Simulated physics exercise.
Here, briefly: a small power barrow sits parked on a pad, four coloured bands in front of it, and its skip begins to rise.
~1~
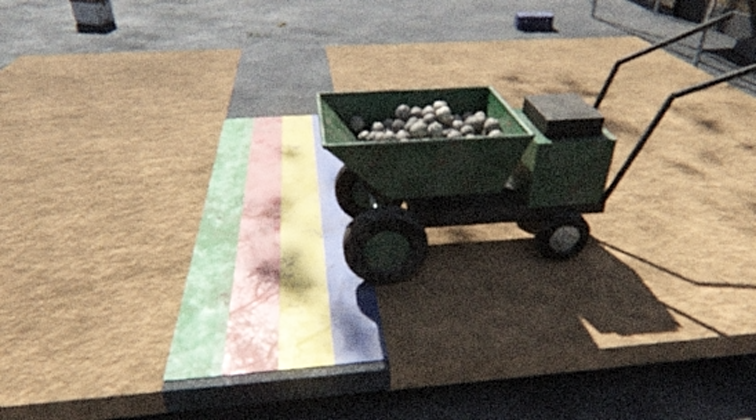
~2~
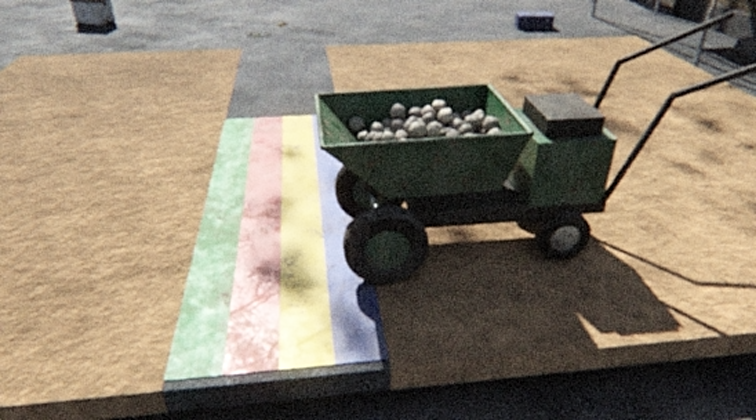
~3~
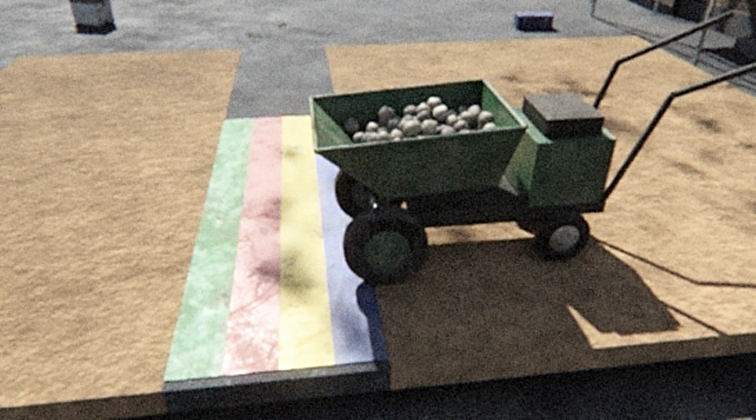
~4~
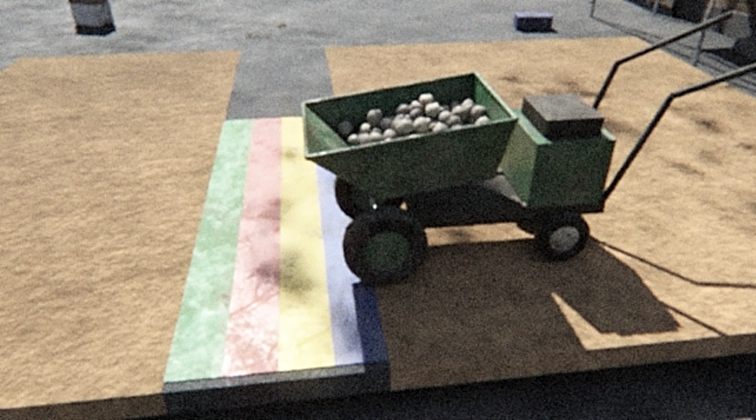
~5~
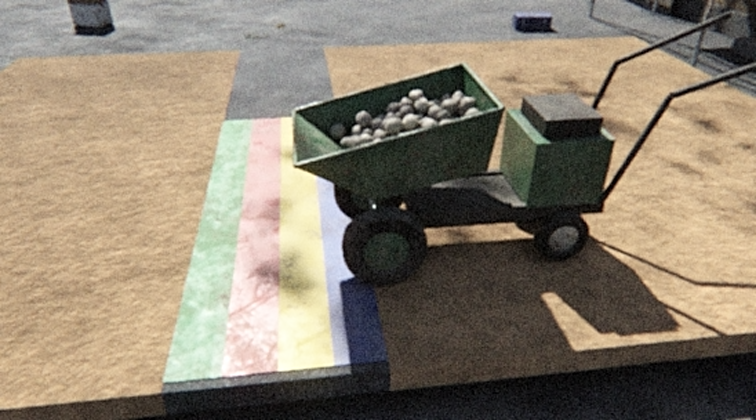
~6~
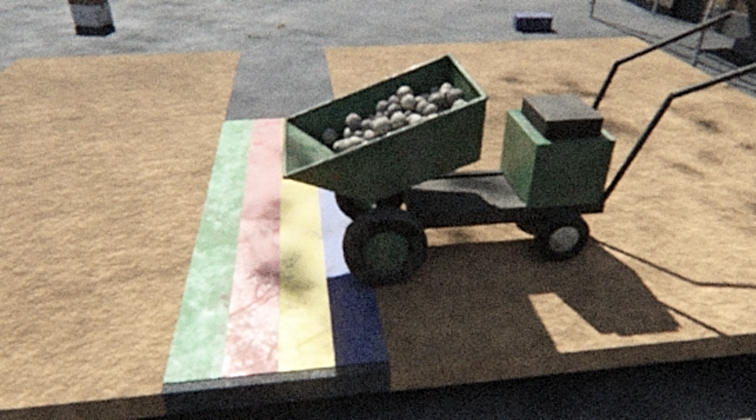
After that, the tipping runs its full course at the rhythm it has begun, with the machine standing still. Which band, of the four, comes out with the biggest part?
The green band comes out ahead.
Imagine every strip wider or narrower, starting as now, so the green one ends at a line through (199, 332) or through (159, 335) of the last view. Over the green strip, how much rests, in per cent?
Shares in turn: 30 %; 40 %.
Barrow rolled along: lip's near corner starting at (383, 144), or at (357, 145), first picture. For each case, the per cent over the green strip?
Roughly 20 per cent, and 30 per cent.
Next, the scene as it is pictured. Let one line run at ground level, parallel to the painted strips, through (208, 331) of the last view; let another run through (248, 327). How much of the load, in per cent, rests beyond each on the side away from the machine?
In order, some 50 % then some 80 %.
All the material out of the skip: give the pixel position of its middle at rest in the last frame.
(210, 256).
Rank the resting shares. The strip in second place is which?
Just behind the leader sits the red one.
Soon, skip tipped steeply; all in the skip.
A while on, skip tipped right over; about half in the skip; a small part over the red strip; about a quarter over the green strip; a small part off the paint.
Towards the end, skip tipped right over; about a quarter in the skip; a stray few over the yellow strip; about a quarter over the red strip; about a third over the green strip; about a quarter off the paint.
Finally, skip tipped right over; about a quarter in the skip; none over the blue strip; a stray few over the yellow strip; about a quarter over the red strip; about a third over the green strip; about a quarter off the paint.
